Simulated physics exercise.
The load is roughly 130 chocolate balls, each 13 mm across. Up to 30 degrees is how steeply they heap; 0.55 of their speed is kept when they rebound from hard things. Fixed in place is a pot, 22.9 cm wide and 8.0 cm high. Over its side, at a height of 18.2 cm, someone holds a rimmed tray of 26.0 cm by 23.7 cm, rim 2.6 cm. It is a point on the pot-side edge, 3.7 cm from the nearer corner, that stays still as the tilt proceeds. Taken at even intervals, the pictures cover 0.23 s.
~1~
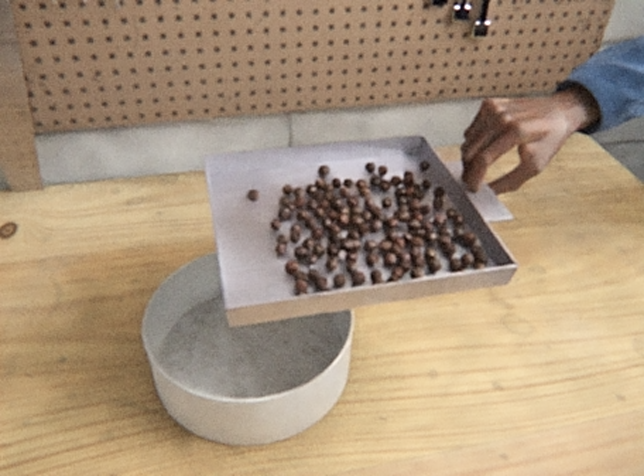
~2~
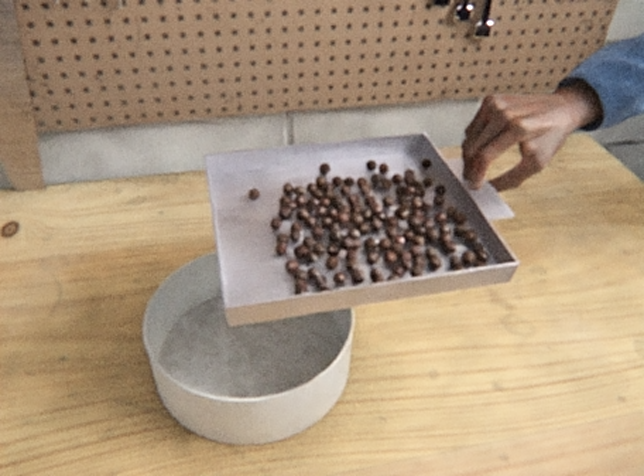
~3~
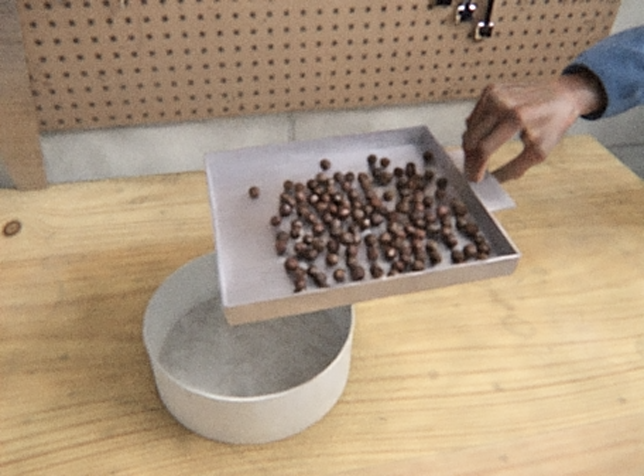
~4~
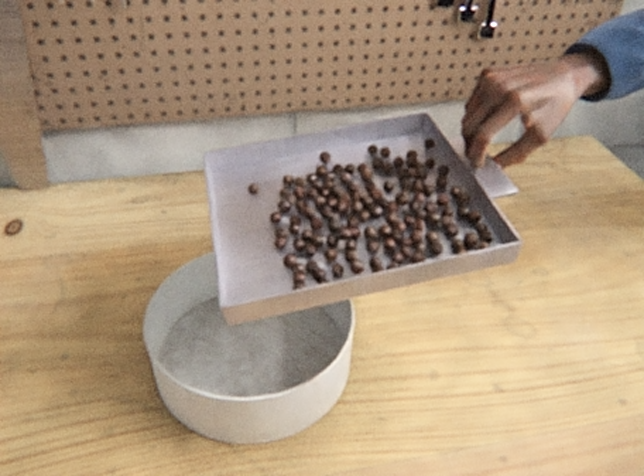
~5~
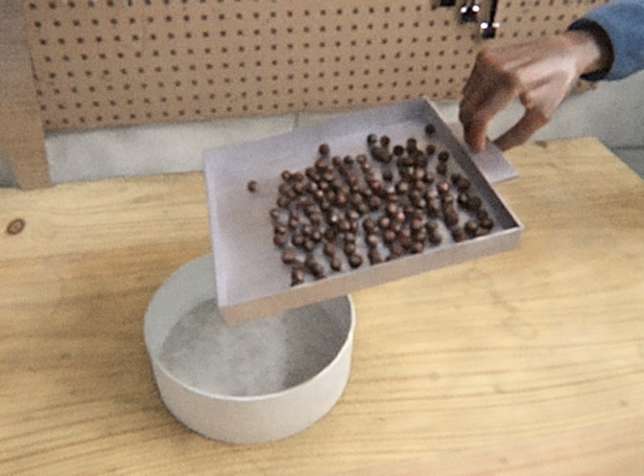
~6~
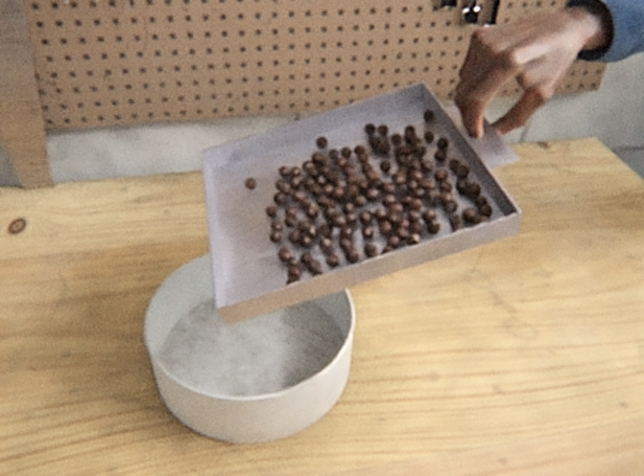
A shallow, pale grey rimmed tray scattered with dark brown balls is held above a wooden tabletop, seen from slightly above, with a tan pegboard behind. A hand in a blue sleeve grips its right side, and a round, whitish pot sits below its left part. The hand gradually raises the tray's right side, slanting it leftward, while the balls stay spread out and the camera appears still.
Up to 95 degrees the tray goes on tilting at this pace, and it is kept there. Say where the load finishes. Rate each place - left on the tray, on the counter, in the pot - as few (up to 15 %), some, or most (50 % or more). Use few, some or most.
Tray: Few; counter: Most; pot: Some.
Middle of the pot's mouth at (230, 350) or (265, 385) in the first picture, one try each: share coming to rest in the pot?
In order, about 80 and about 40 per cent.
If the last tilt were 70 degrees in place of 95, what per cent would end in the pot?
Then about 5 per cent.
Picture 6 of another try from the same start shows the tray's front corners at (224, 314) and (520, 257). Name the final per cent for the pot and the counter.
Per cent by place - pot 0, counter 100.
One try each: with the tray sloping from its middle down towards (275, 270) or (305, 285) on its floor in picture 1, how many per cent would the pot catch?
Near 0 and 0 percent, in that order.
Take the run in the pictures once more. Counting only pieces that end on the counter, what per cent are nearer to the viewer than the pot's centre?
Roughly 60 percent of the spill.
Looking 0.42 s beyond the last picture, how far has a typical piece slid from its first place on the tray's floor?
By then it sits near 11 cm from where it began.
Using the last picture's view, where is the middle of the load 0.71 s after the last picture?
I'd put it close to (209, 232).
Then, 0.42 s after the last picture, tilt 53 degrees; the tray holds 100 %, the pot 0 %.
Then, 0.71 s after the last picture, tilt 79 degrees; the tray holds 90 %, the pot 0 %.
Then, 1.09 s after the last picture, tilt 95 degrees; the tray holds 40 %, the pot 10 %.
In the end, tray 0 %, counter 60 %, pot 40 %.
